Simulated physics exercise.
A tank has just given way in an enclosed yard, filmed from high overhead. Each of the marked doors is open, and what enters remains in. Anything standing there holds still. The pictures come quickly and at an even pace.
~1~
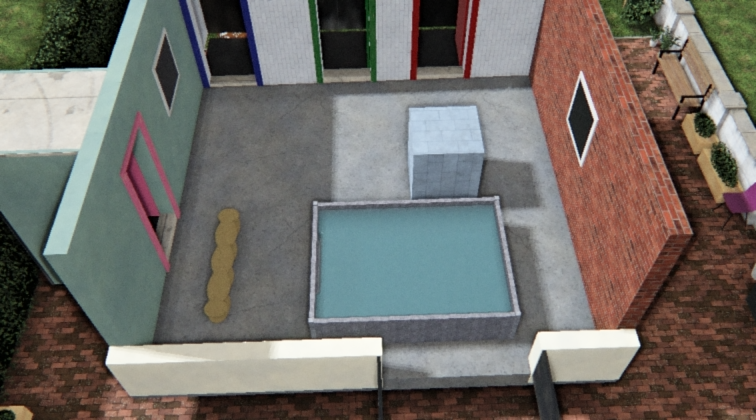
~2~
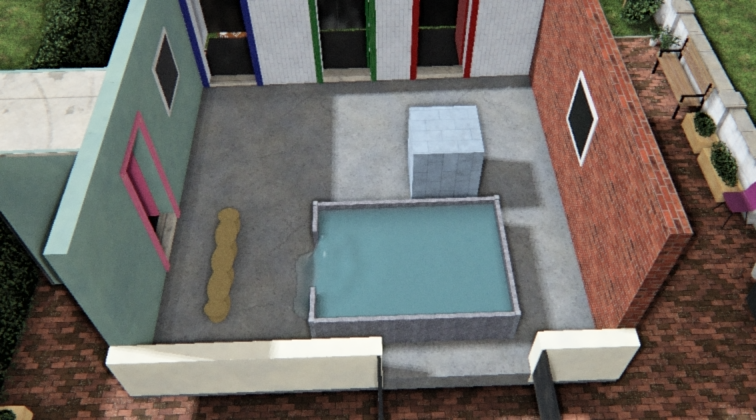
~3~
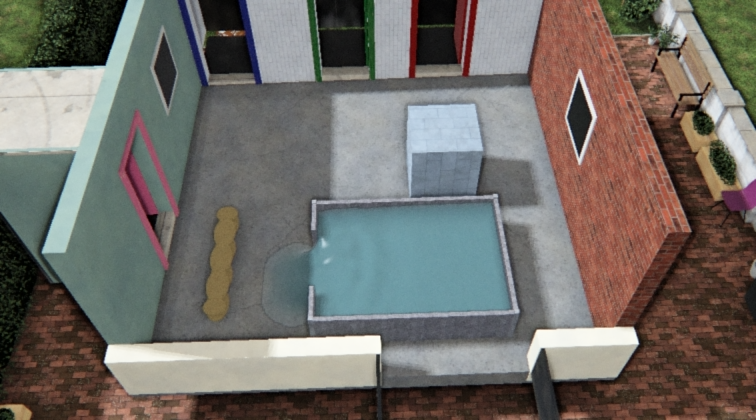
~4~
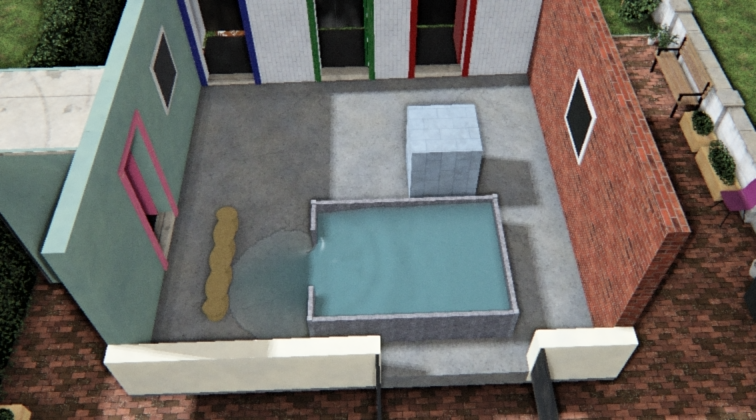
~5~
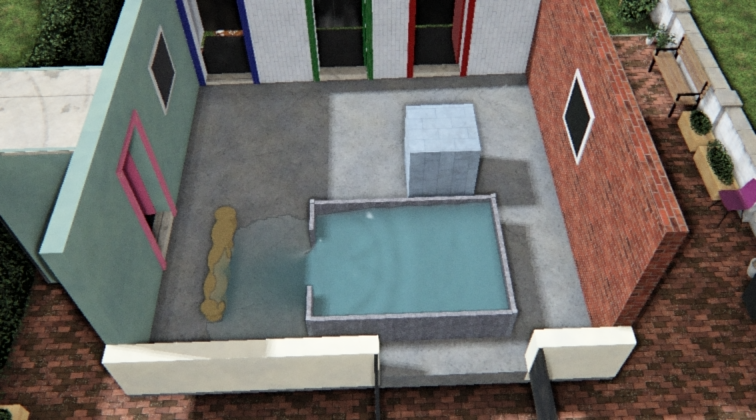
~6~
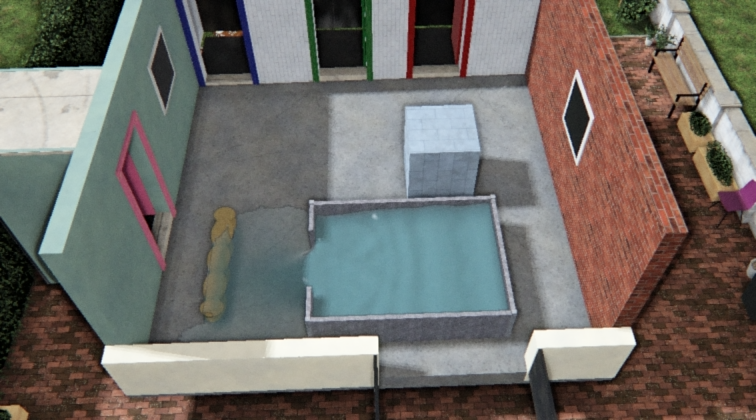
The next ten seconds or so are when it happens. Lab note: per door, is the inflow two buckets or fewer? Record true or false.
Pink door true; green door true; blue door false; red door true.
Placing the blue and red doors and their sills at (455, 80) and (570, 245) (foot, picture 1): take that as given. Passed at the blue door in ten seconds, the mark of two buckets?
For the blue door, it remains below.
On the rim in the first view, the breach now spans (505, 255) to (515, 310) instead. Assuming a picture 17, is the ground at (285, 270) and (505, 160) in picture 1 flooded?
Still dry, Soaked.
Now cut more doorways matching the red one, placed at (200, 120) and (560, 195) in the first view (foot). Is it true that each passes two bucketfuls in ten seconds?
Taking them in order, one overshoots and the other undershoots.
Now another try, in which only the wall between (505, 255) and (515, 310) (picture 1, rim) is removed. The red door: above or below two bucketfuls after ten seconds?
Well, the red door crosses the line this time.
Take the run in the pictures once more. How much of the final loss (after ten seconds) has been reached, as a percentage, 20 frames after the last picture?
Near 5 in a hundred.
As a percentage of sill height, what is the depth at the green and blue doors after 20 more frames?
Around 90 in a hundred for the first and 230 in a hundred for the second.
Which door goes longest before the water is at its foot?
My answer: The door marked red.
A moment on, water covers 20 % of the floor; the pink door not reached, the green door not reached, the blue door not reached, the red door not reached.
Next, water covers 40 % of the floor; the pink door wet at the sill, nothing in, the green door not reached, the blue door not reached, the red door not reached.
Then, water covers 55 % of the floor; the pink door wet at the sill, nothing in, the green door wet at the sill, nothing in, the blue door under two buckets in, the red door not reached.
Later, water covers 70 % of the floor; the pink door under two buckets in, the green door wet at the sill, nothing in, the blue door far over two buckets in, the red door wet at the sill, nothing in.
In the end, water covers 95 % of the floor; the pink door under two buckets in, the green door wet at the sill, nothing in, the blue door far over two buckets in, the red door wet at the sill, nothing in.
